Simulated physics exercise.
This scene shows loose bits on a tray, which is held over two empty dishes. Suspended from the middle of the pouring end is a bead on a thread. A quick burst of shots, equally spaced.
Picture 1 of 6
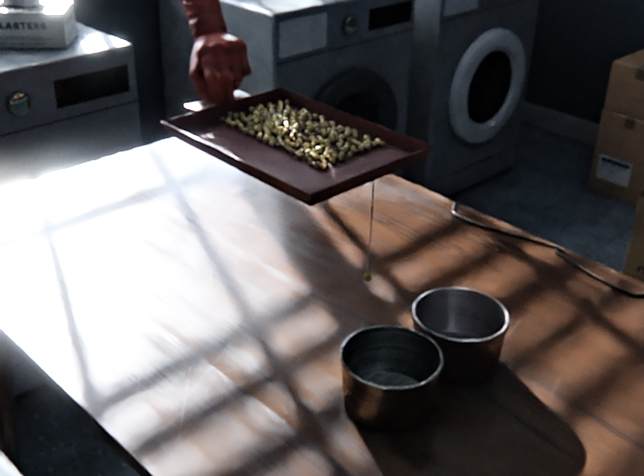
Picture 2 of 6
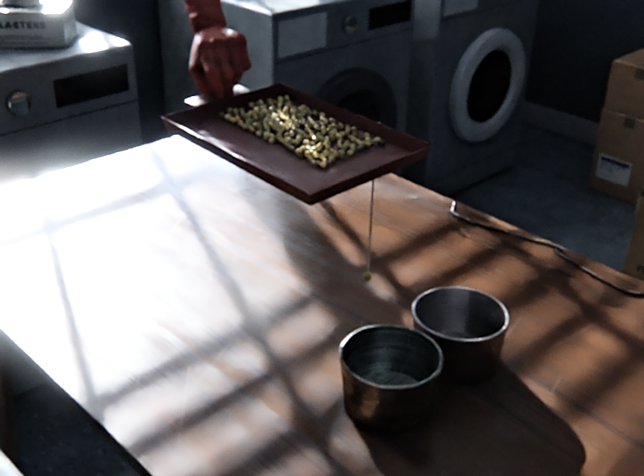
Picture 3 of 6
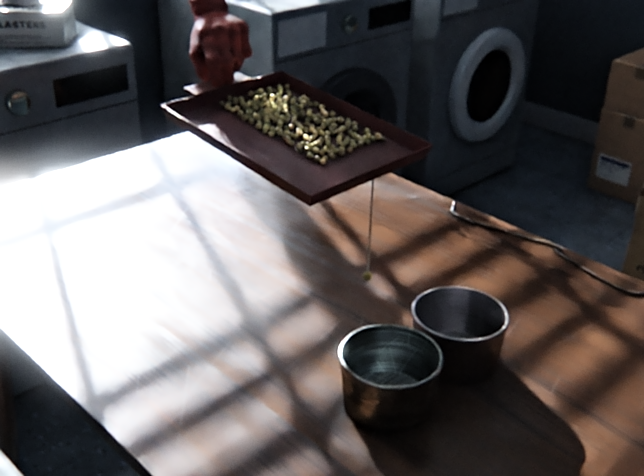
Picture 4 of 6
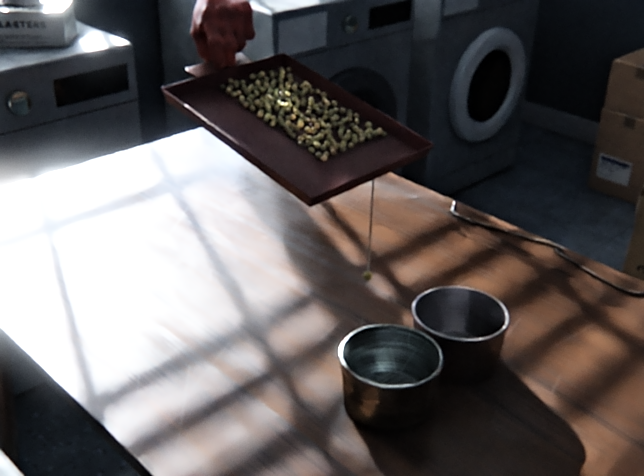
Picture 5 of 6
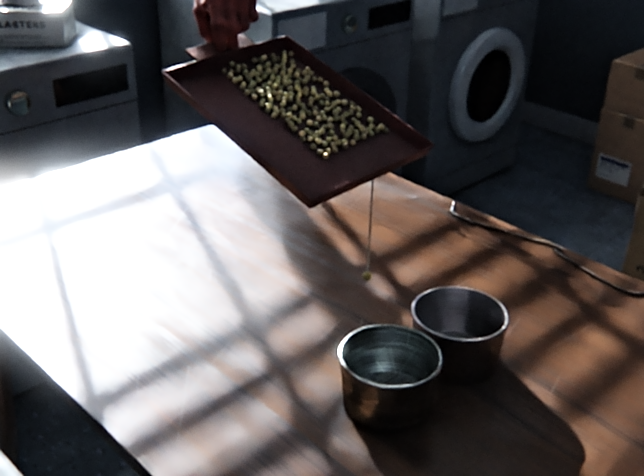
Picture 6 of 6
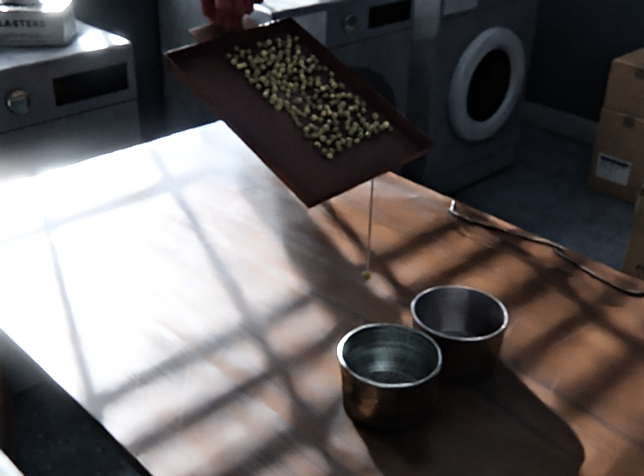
In a dim laundry room, a reddish hand raising one end of a dark tray of pale beans above two metal bowls.
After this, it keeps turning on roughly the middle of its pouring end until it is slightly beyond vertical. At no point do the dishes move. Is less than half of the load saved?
Yes, less than half is saved.
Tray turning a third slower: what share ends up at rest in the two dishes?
I'd expect near 20 per cent.
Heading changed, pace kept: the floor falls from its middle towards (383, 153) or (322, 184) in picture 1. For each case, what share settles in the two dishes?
Somewhere close to 0 % the first time, 10 % the second.
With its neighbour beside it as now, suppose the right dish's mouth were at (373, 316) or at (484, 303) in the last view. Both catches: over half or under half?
Place 1: Higher than half; place 2: Lower than half.
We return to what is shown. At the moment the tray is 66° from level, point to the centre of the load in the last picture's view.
Around (370, 189).
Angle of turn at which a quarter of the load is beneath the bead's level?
The tilt then is about 75°.
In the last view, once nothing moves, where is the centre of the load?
Near (371, 368), more or less.
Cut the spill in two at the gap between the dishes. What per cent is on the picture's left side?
Estimate: About 90 per cent.
Shortly afterwards, tray tipped steeply; near two thirds on the tray; only a few in the left dish; only a few outside both; near a third in the air.
Next, tray tipped past a quarter turn; only a few on the tray; a little in the left dish; a little in the right dish; near half outside both; near a quarter in the air.
Some moments later, tray tipped past a quarter turn; a little in the left dish; a little in the right dish; the bulk outside both.
In the end, tray tipped past a quarter turn; a little in the left dish; a little in the right dish; the bulk outside both.
